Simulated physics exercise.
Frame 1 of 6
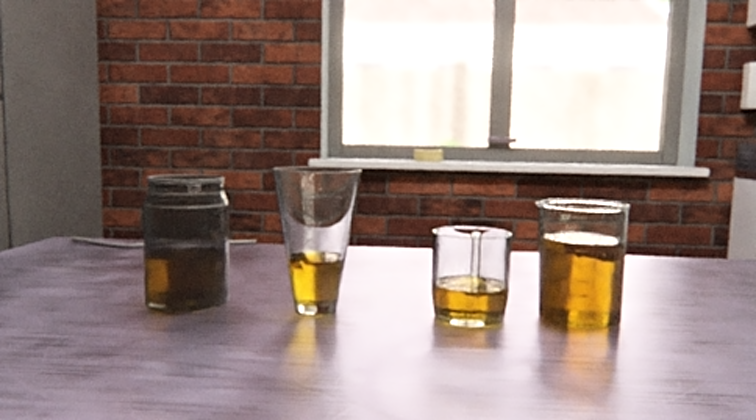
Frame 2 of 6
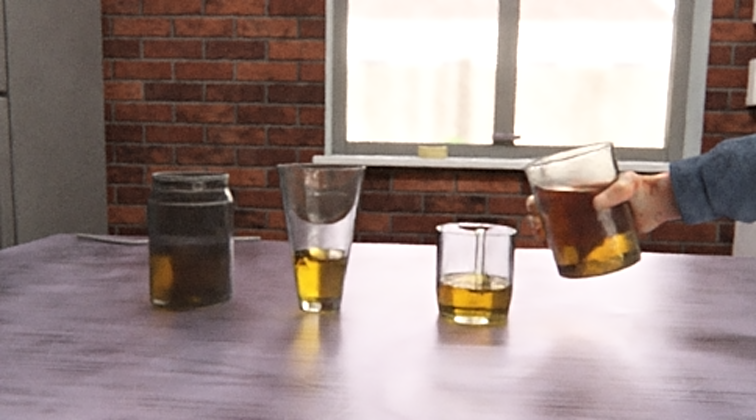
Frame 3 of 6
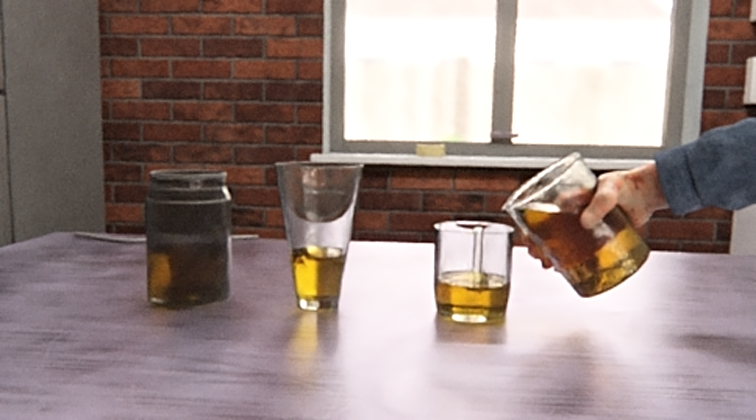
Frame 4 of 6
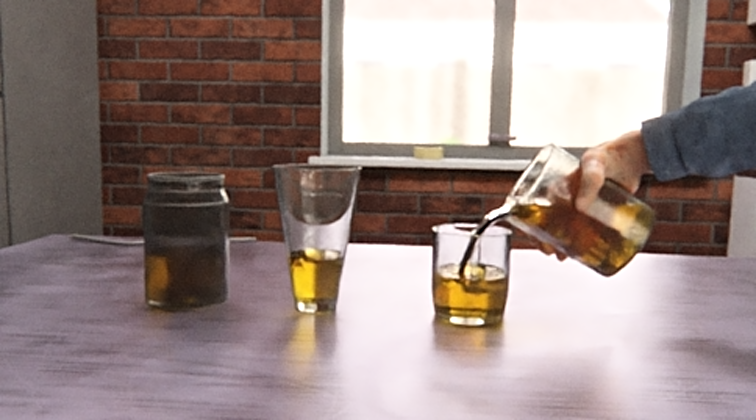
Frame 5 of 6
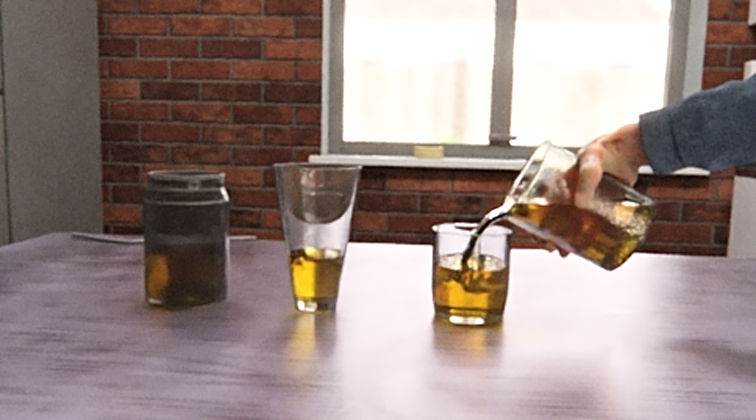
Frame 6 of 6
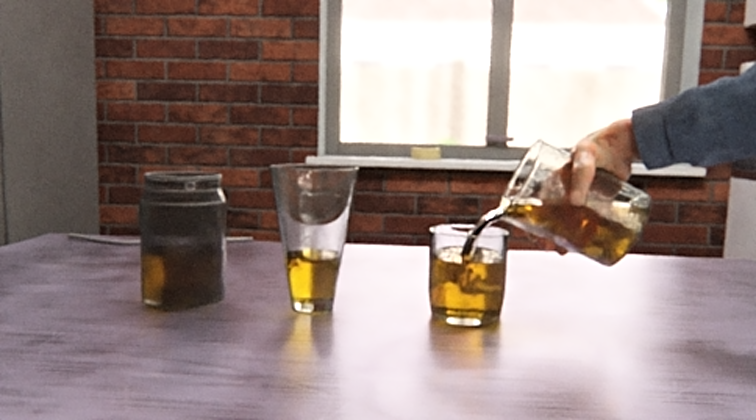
Hand lifting the right-hand beaker of amber liquid, tilting it left and pouring into the small glass beside it.
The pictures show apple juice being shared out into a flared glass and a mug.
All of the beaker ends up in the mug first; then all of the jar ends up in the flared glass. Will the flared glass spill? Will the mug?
The flared glass: No, it does not. The mug: Yes, it spills.
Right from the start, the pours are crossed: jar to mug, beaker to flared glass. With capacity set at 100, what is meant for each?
In order, around 110 and 110 percent.
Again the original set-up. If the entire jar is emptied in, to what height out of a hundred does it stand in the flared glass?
Roughly 85 per cent of its height.
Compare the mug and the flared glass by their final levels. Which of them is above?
The level ends higher in the left one.
A moment on, the mug is full to the brim and overflowed.
When it is over, the flared glass is nearly full; the mug is full to the brim and overflowed.
